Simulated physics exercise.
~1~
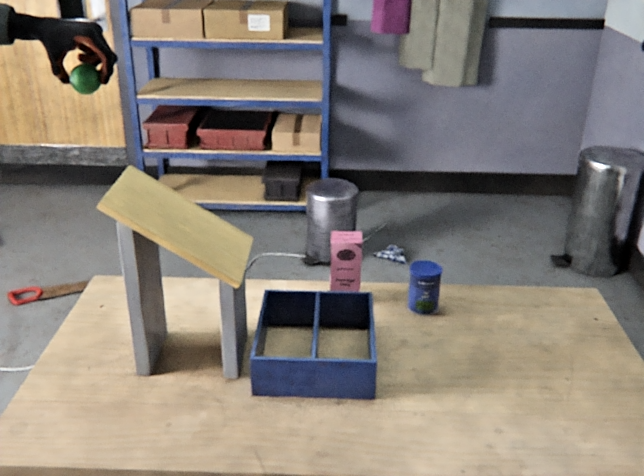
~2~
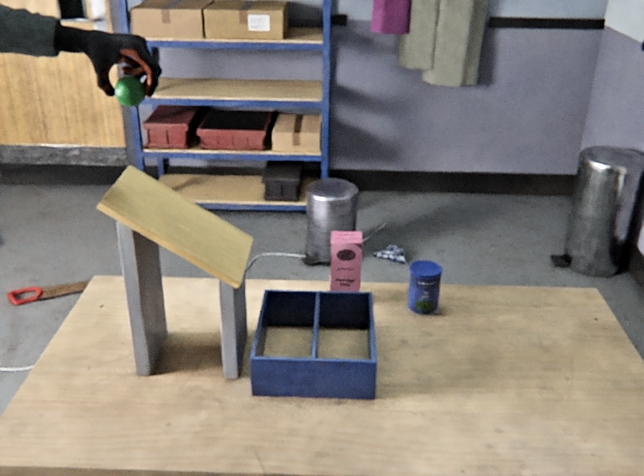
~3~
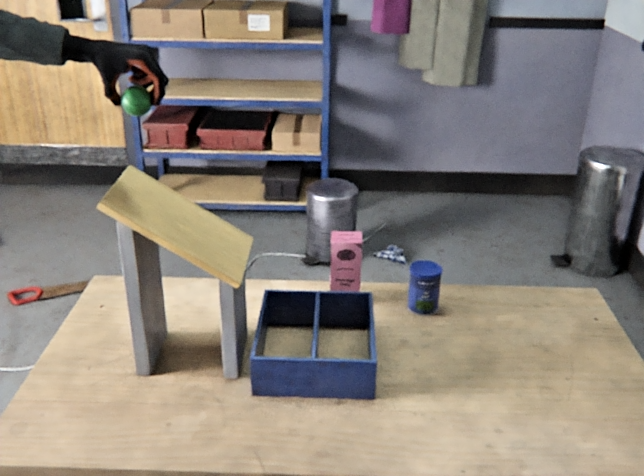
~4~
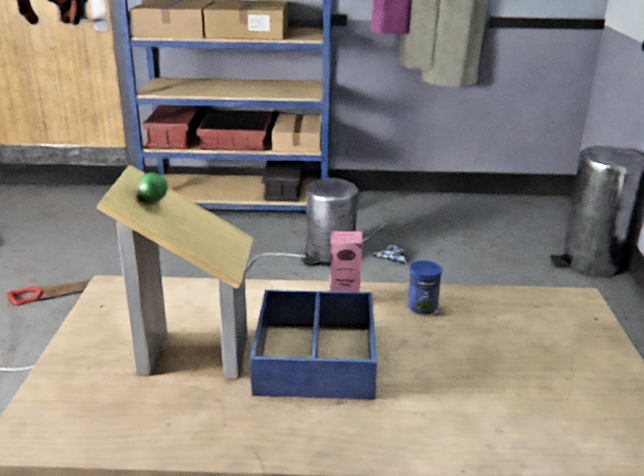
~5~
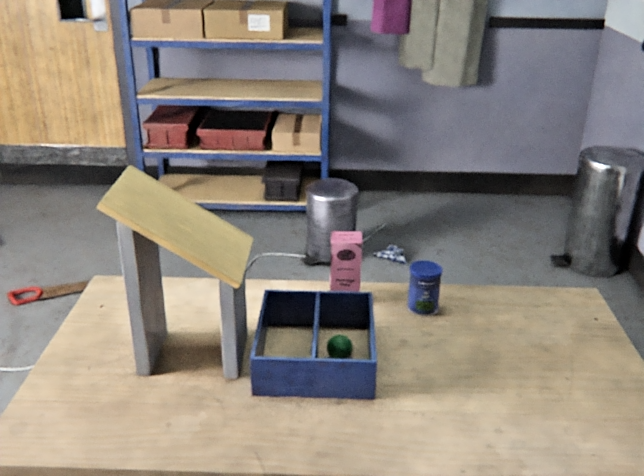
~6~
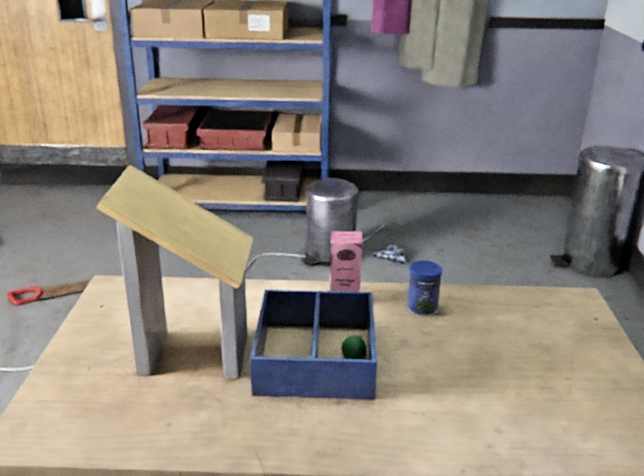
Gloved hand releasing a green ball onto a sloping board, the ball ending up in the right bay of a blue tray.
